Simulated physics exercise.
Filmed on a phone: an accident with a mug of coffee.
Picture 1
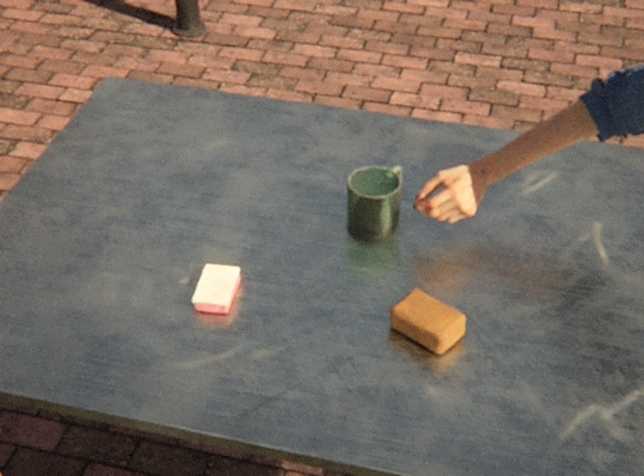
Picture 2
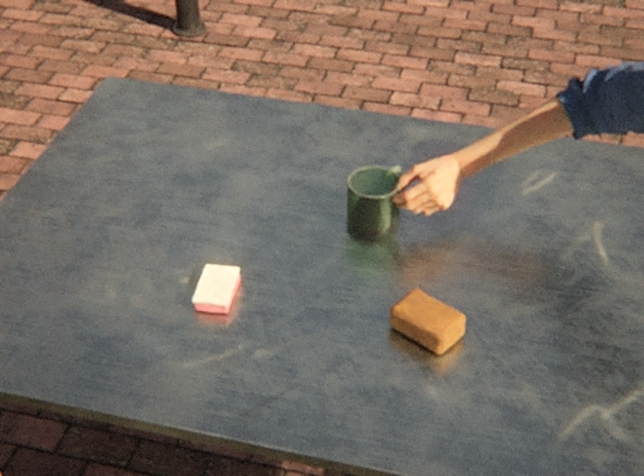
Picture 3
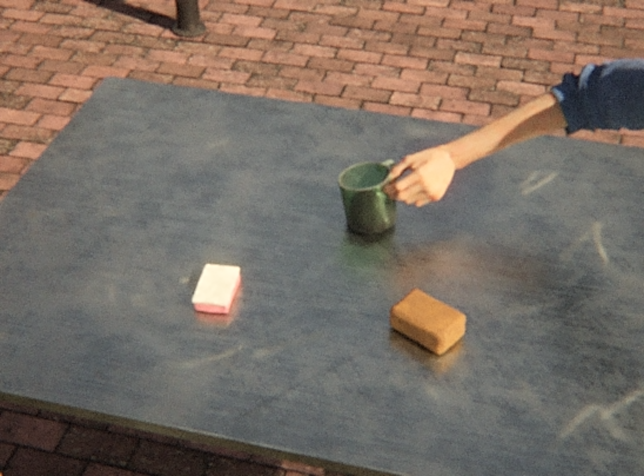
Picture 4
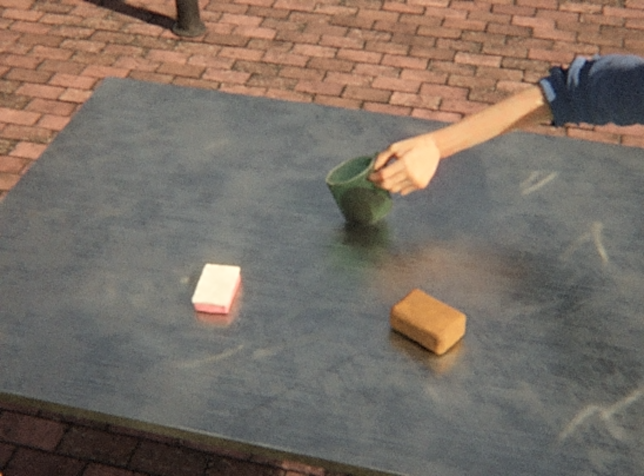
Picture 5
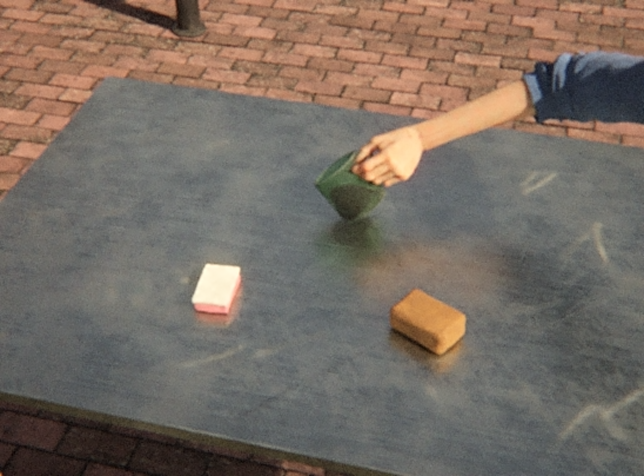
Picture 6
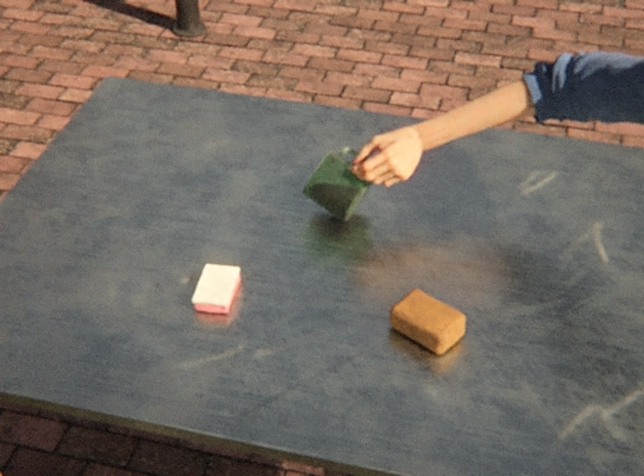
Hand reaching in from the right and tilting a green mug steeply leftward on a dark table behind two small blocks.
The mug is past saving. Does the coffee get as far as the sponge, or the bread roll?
The sponge remains untouched and the bread roll remains untouched.
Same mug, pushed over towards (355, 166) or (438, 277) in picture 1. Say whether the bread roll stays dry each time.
At the first place it escapes, at the second it gets wet.
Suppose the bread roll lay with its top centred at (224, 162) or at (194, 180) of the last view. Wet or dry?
In the first try it is reached; in the second it is reached.
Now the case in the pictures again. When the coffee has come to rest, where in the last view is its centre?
Close to (210, 175).
Soon after, the puddle covers about as much as a plate; the sponge is dry; the bread roll is dry.
In the end, the puddle covers about as much as a plate; the sponge is dry; the bread roll is dry.
